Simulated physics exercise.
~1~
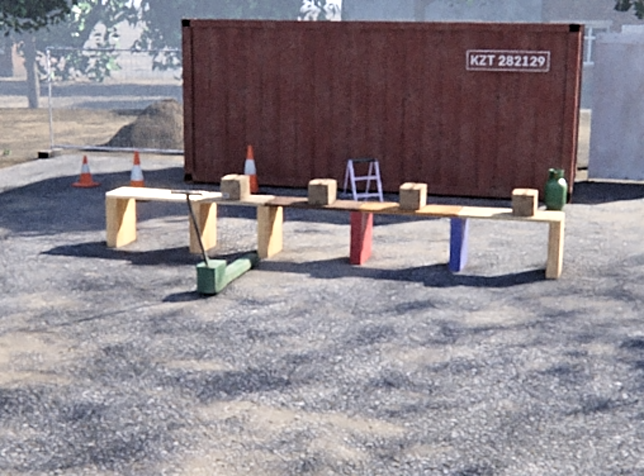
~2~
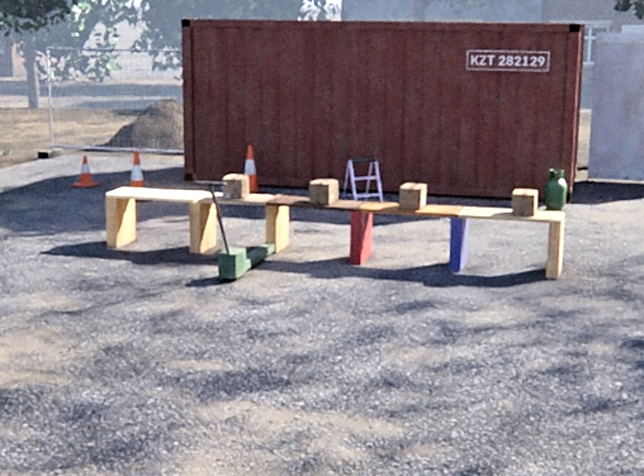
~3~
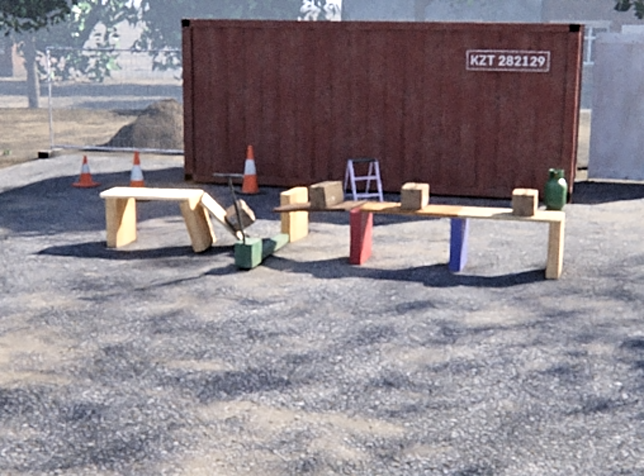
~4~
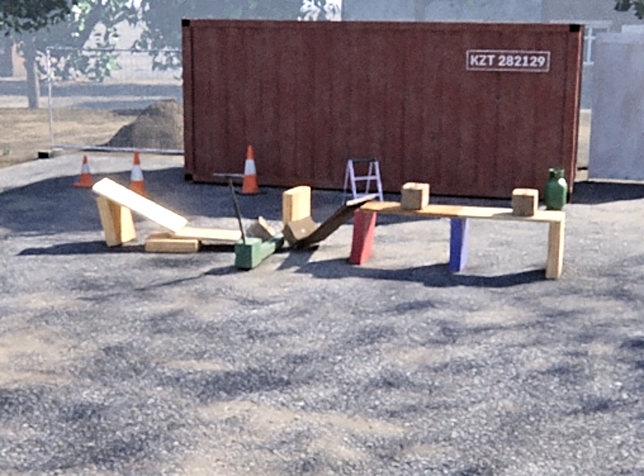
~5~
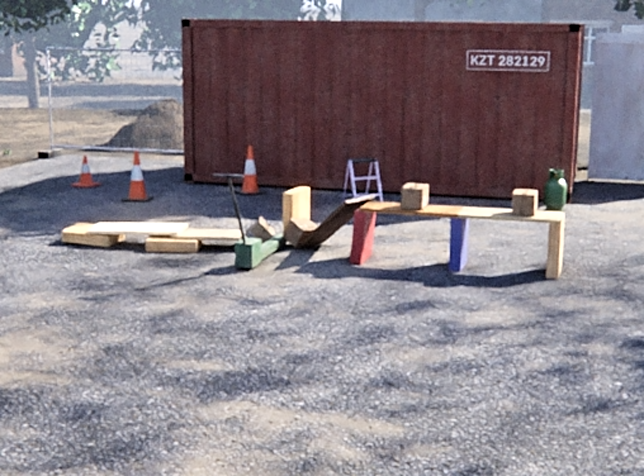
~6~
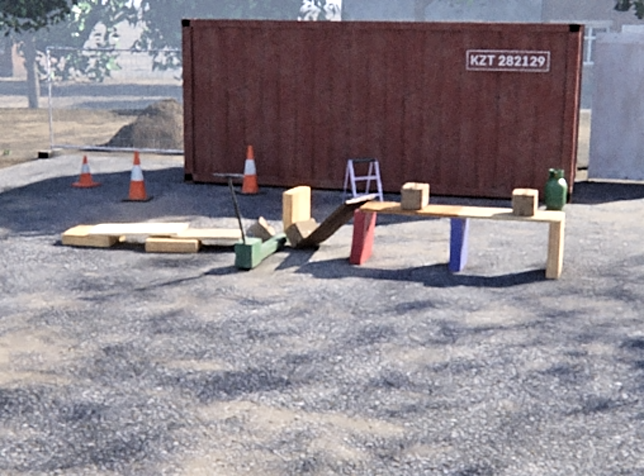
A green jack slides right into a makeshift plank rack, collapsing its left half while the right stands.
